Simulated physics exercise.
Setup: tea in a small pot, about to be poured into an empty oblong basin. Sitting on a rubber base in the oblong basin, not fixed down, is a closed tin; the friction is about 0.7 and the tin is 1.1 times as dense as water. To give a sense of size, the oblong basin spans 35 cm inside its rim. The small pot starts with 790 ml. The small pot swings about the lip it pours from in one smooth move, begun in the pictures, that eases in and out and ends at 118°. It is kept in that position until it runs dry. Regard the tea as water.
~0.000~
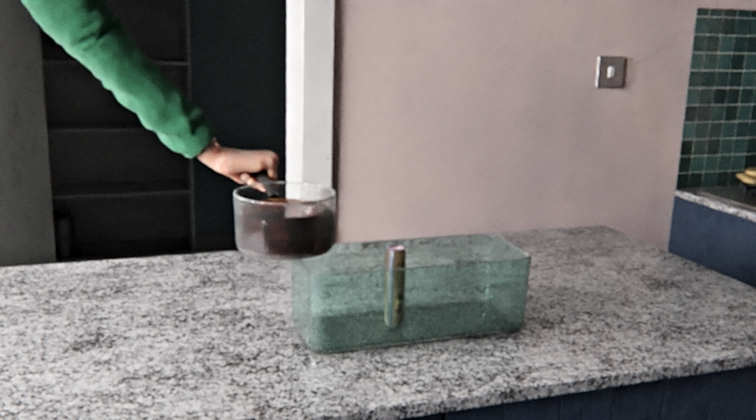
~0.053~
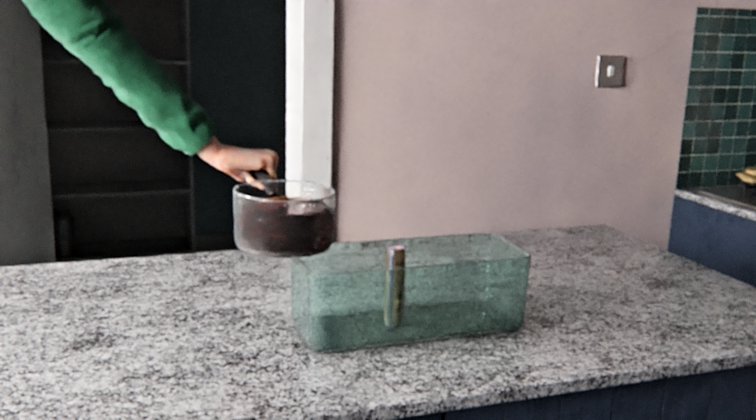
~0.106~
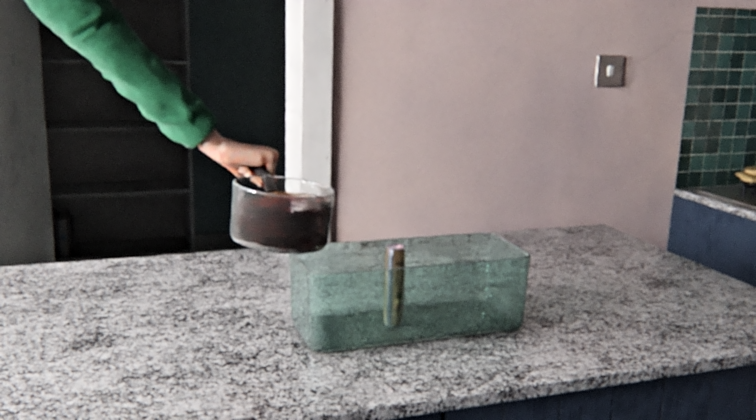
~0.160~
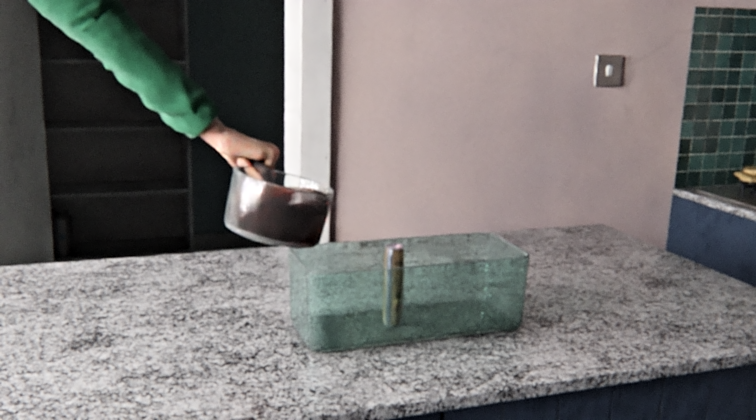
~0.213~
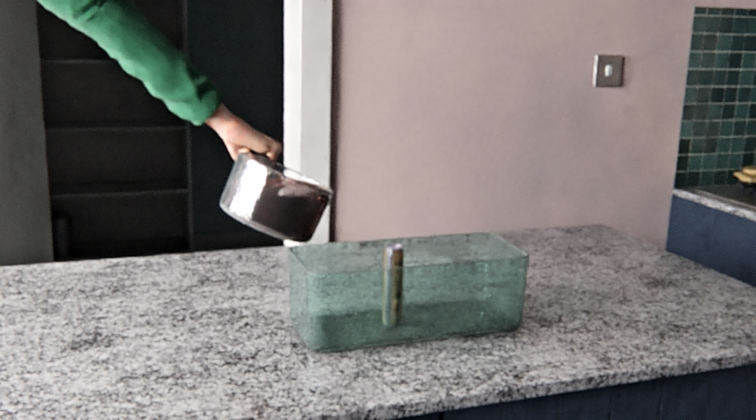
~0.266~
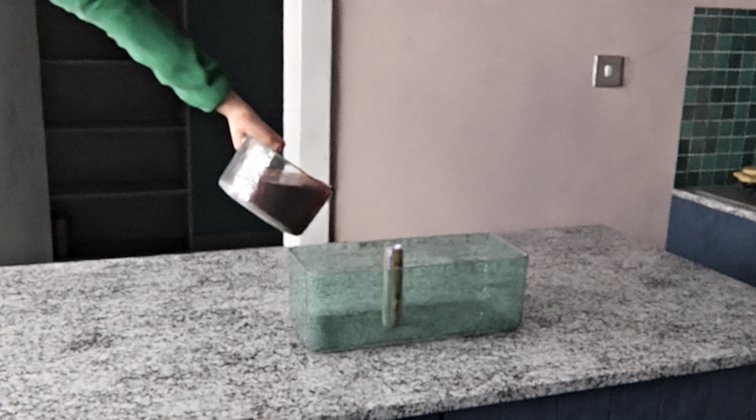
A hand in a green sleeve, reaching in from the upper left, holds a small clear pot of dark tea above the left end of an oblong, green-tinted glass basin. The basin, with a slim upright tin inside, sits on a speckled grey counter before a pinkish wall, seen from slightly above. The hand steadily tilts the pot rightward, its base rising left, while the camera stays practically still.
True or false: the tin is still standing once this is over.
False.
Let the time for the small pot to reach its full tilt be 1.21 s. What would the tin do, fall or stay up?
In that case the tin overturns.
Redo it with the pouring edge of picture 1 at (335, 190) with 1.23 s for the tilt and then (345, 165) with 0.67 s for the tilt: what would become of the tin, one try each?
Try 1: Tipped over; try 2: Still standing.
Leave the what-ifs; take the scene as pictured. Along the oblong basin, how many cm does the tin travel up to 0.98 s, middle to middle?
It has moved some 4 cm.
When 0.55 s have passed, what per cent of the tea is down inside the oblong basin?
At that time the basin holds about 10 per cent of the liquid.
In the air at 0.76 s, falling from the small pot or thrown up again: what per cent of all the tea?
Around 9 percent of the liquid.
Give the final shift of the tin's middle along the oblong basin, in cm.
About 8.0 cm.
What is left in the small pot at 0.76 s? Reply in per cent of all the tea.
About 1 per cent.
After 0.55 s the tilt is 103° and 36 per cent is still to pour; the tin stands where it began.
After 0.76 s the tilt is 118° and 1 per cent is still to pour; the tin stands where it began.
After 0.98 s the tilt is 118° and 0 per cent is still to pour; the tin leans 33°.
After 1.22 s the tilt is 118° and 0 per cent is still to pour; the tin lies on its side.
In the end the tin lies on its side.
